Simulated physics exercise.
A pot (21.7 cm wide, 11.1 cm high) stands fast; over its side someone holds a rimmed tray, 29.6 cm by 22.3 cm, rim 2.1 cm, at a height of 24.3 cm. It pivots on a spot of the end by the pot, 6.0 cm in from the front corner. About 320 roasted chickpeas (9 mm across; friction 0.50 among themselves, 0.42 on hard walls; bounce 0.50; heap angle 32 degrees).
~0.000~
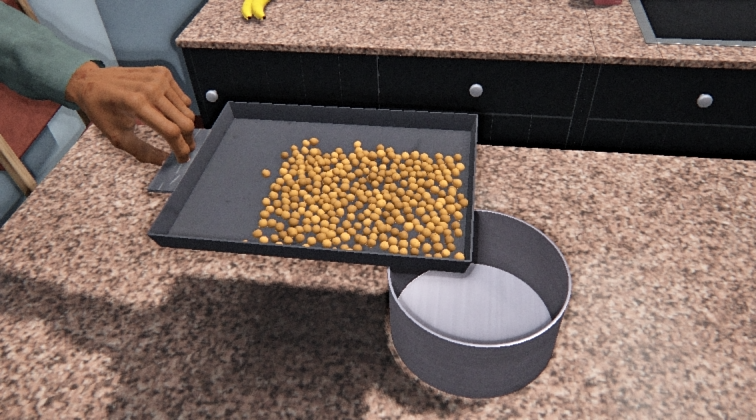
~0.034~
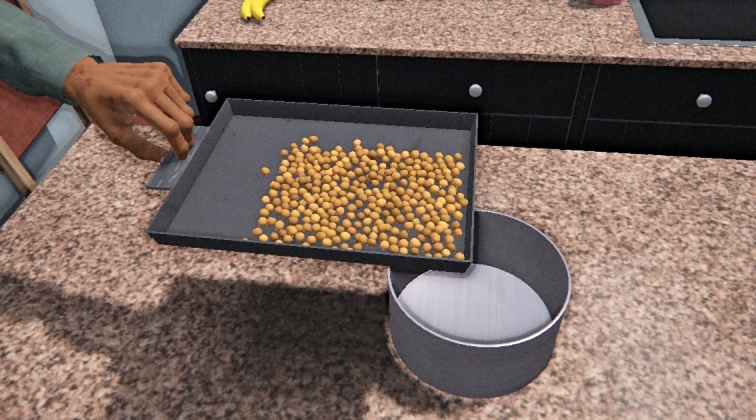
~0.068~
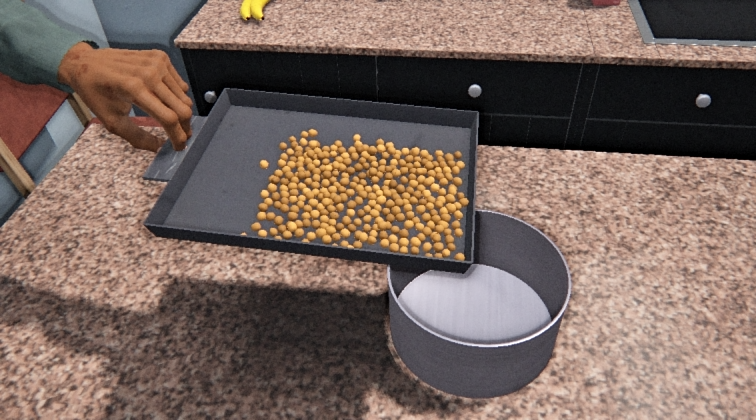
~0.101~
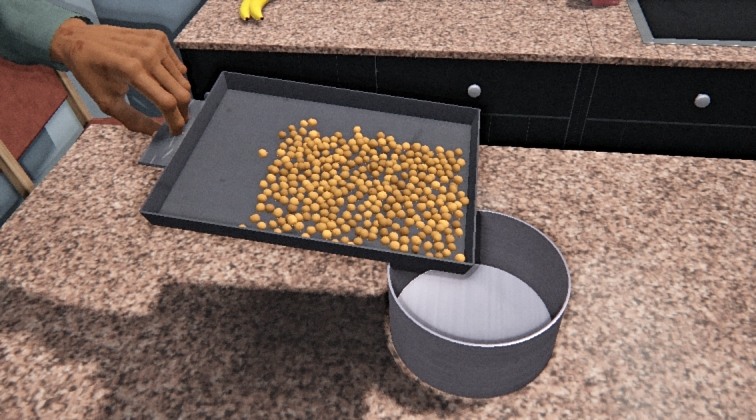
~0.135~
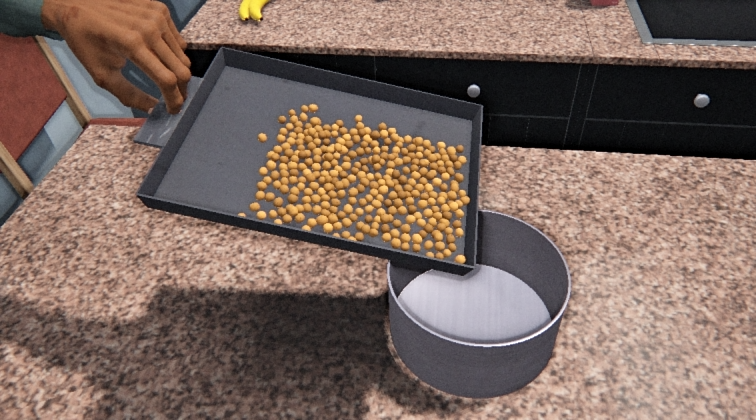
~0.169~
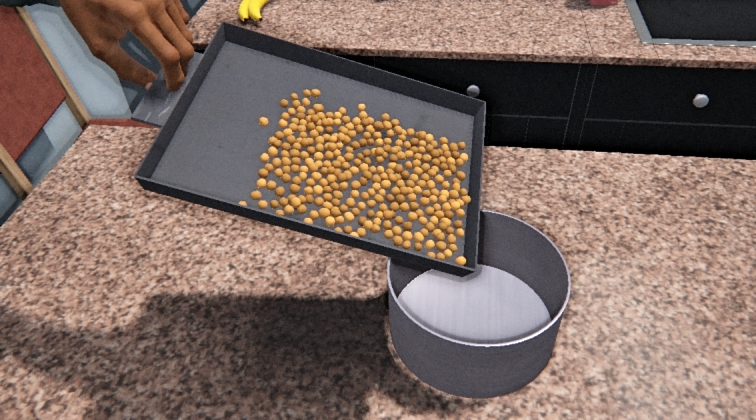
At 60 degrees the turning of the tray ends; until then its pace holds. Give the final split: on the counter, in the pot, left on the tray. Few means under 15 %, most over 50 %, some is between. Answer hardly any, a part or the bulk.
On the counter: A part; in the pot: Hardly any; left on the tray: The bulk.
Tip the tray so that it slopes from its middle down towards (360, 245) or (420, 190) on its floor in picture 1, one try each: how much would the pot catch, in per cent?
Some 0 and 15 per cent.
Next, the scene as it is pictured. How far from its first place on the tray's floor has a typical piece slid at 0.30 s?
About 1 cm.
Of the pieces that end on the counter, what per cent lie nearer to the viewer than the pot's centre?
Some 100 per cent.
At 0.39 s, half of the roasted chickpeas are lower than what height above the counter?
Roughly 32 cm.
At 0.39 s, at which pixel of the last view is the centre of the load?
Around (423, 166).
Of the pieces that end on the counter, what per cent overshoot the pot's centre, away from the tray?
Roughly 100 per cent.
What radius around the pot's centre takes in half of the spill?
Roughly 24 cm.
After 0.30 s, tilt 42 degrees; the tray holds 100 %, the pot 0 %.
After 0.39 s, tilt 56 degrees; the tray holds 100 %, the pot 0 %.
Then, at 0.61 s, tilt 60 degrees; the tray holds 90 %, the pot 0 %.
By 1.8 s all is still; counter 25 %, pot 5 %, tray 70 %.
